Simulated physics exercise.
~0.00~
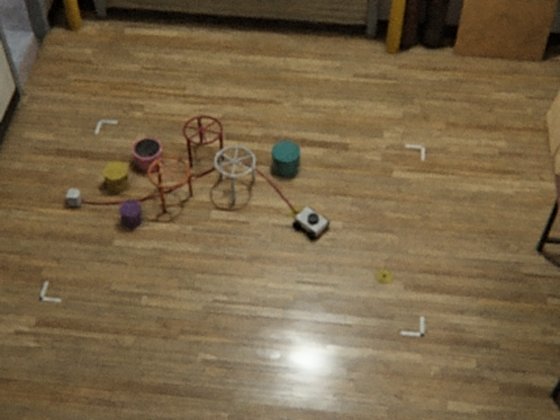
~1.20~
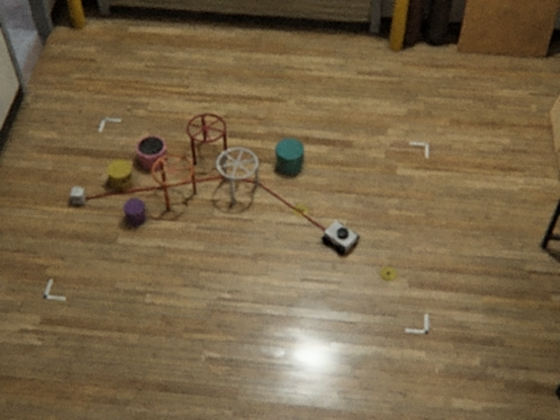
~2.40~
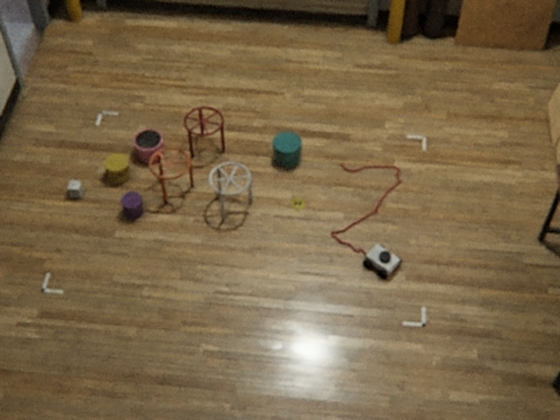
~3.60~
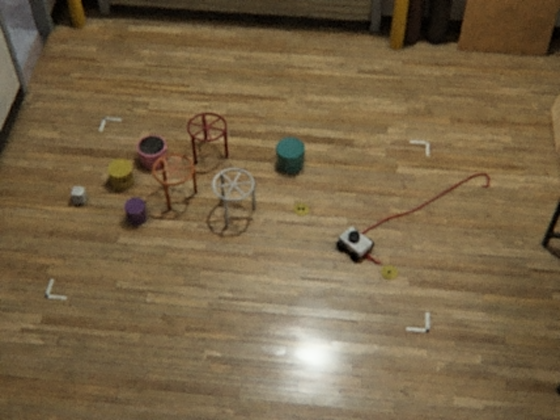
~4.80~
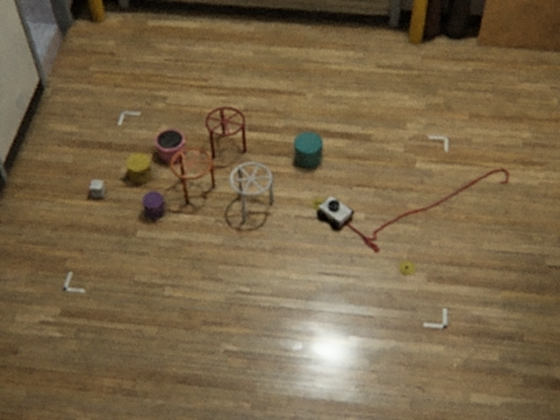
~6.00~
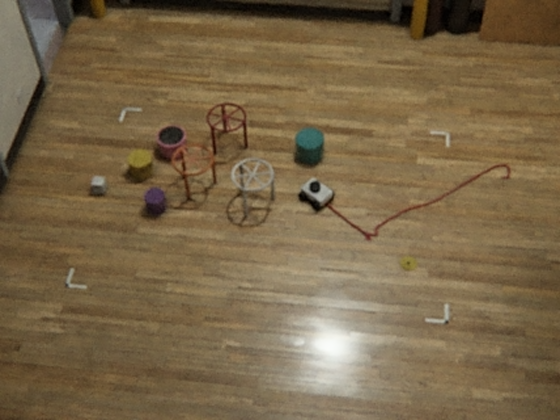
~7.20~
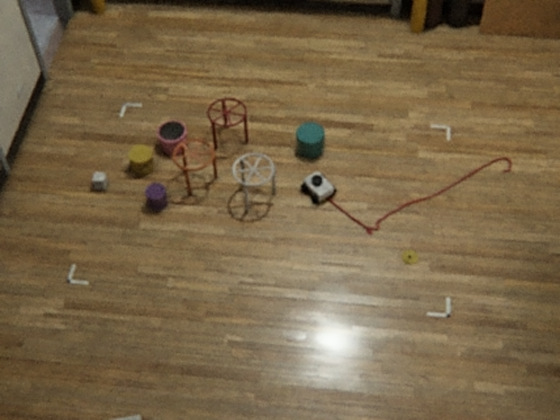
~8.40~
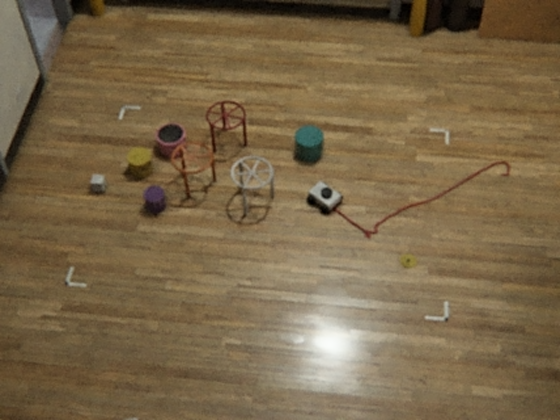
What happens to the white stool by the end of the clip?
It gets shifted a little downward from its starting place, and it is still standing at the end.
